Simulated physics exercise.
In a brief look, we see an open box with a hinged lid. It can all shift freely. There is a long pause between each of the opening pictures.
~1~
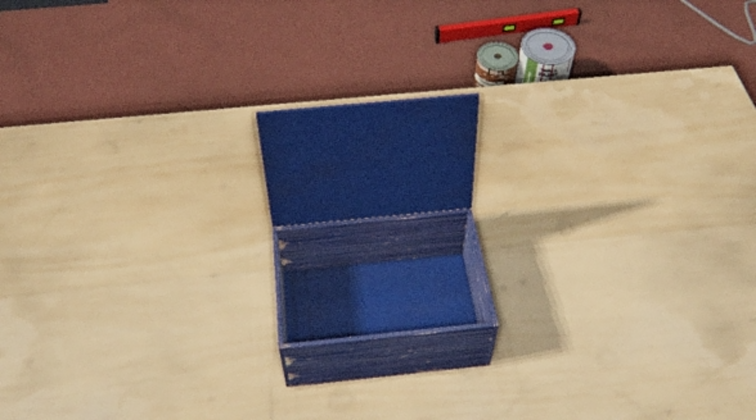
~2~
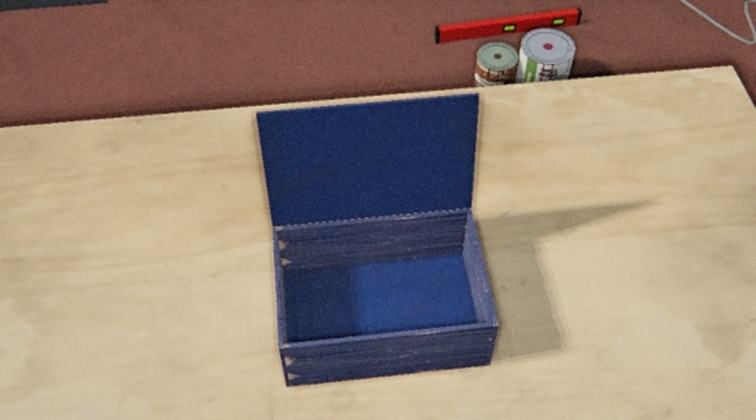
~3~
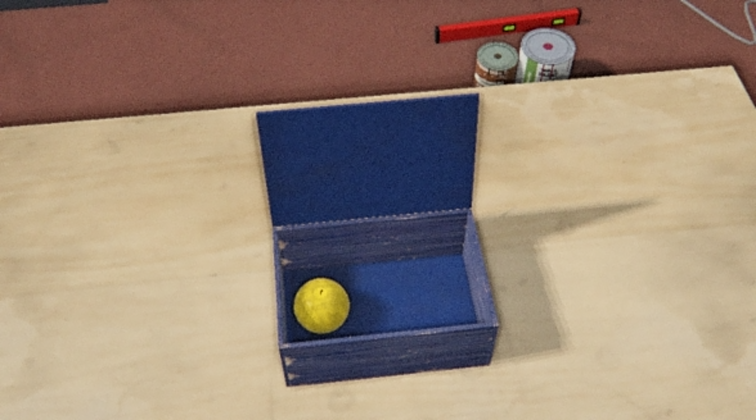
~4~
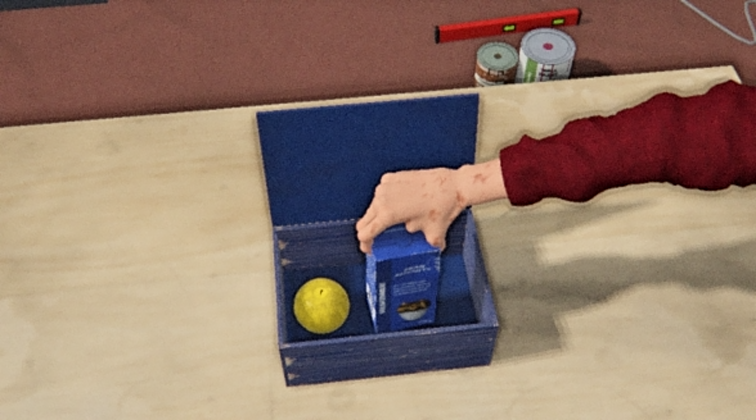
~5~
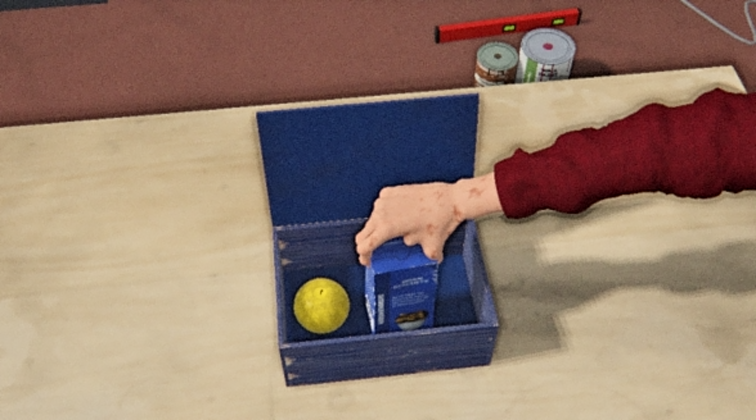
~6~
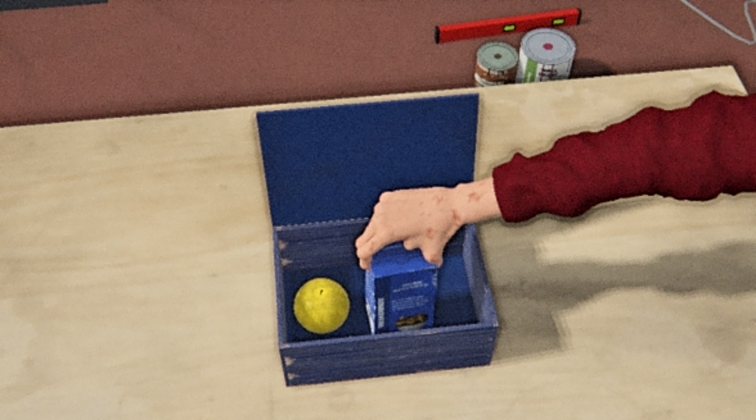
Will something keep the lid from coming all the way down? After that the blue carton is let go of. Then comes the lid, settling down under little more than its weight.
Yes, it stays propped open.
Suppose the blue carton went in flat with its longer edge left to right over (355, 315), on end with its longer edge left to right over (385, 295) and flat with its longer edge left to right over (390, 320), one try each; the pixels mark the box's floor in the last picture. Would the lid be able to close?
First try leaves it partly open, second try leaves it partly open, third try leaves it partly open.
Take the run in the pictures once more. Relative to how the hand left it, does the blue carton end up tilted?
Once everything settles, the blue carton keeps its original angle.
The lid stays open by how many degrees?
Angle: About 40°.
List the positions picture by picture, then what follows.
In the first frame, the last thing is not in view yet.
In the second frame, the last thing is not in view yet.
In the third frame, the last thing is not in view yet; yellow apple (322, 306).
The fourth frame shows coming down; blue carton (402, 275); yellow apple (322, 306).
The fifth frame shows coming down; blue carton (400, 287); yellow apple (322, 306).
The sixth frame shows put in, still held; blue carton (400, 290); yellow apple (322, 306).
Then, 1.20 s on from there, lid 82° above the rim.
Then, 1.60 s on from there, lid 54° above the rim.
Then, 3.10 s on from there, lid 42° above the rim.
In the end, lid 42° above the rim; both unmoved. At the end, from the last picture's camera, blue carton near (400, 290).
